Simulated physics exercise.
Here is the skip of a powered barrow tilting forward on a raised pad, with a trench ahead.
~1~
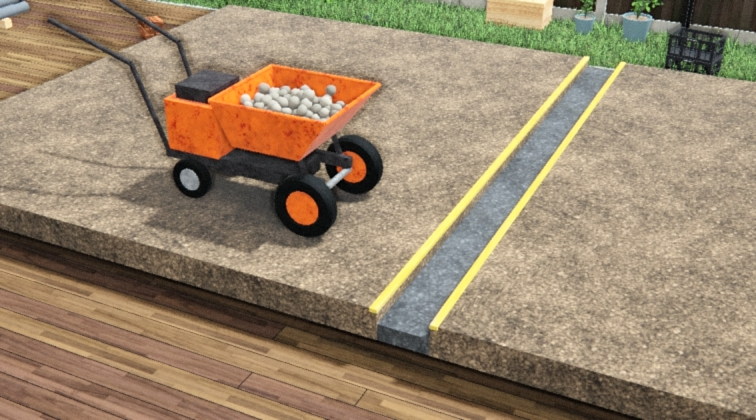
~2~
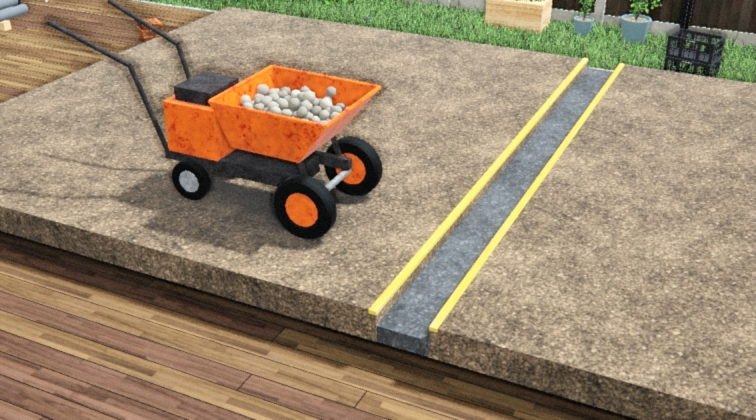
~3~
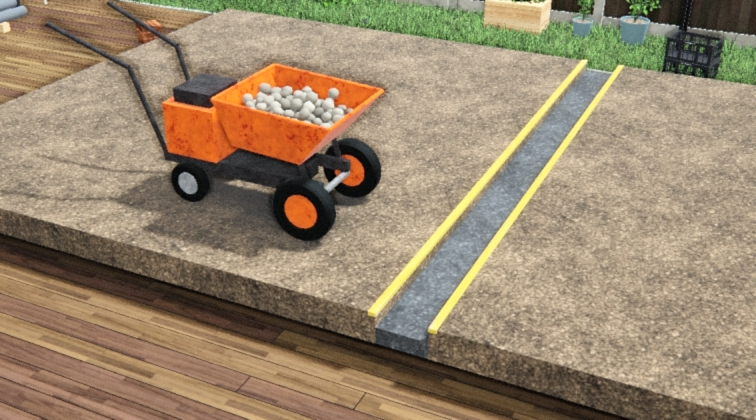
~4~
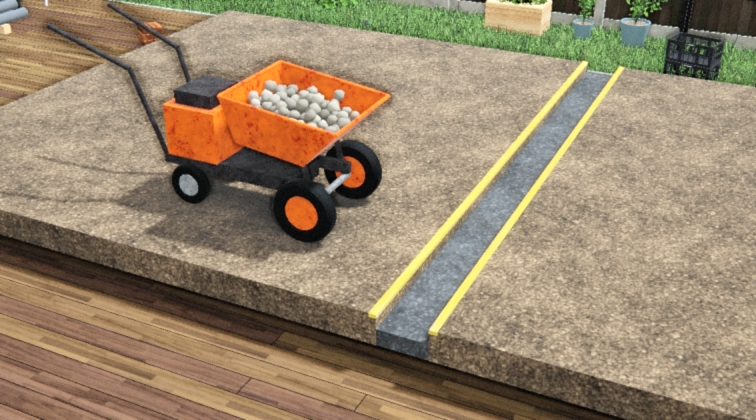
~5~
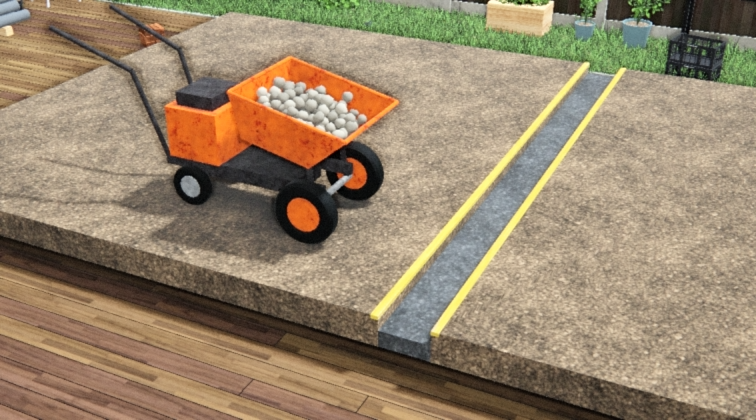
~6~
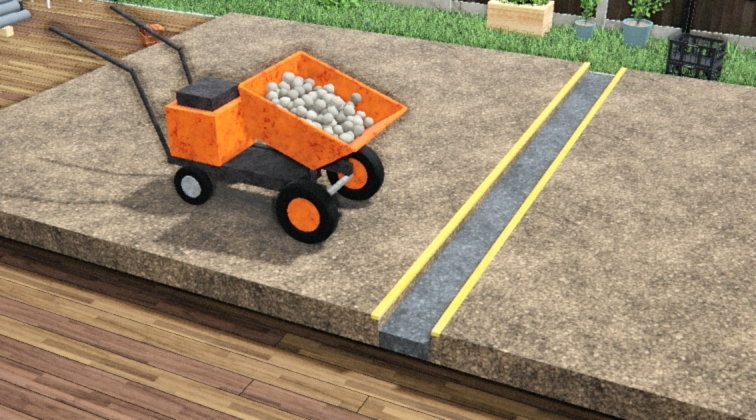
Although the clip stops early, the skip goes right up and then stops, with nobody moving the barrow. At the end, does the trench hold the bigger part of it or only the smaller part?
The trench holds the bigger part.
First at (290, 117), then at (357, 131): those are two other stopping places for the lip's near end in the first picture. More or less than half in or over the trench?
Stop 1: Short of half. Stop 2: Beyond half.
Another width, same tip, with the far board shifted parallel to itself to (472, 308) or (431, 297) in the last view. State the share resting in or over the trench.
Roughly 80 percent first and 40 percent second.
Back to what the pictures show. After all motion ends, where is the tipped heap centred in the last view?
Near pixel (454, 245).
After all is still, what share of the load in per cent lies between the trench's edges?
Result: Around 70 in a hundred.
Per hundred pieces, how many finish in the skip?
Estimate: 0 %, roughly.
Soon after the last picture, skip tipped steeply; all in the skip.
A little later, skip tipped steeply; most in the skip; a small part short of the trench; a small part in or heaped over the trench; a stray few falling.
Later still, skip tipped right over; a small part in the skip; about a quarter short of the trench; about two thirds in or heaped over the trench; a stray few beyond it.
At rest, skip tipped right over; about a quarter short of the trench; most in or heaped over the trench; a stray few beyond it.
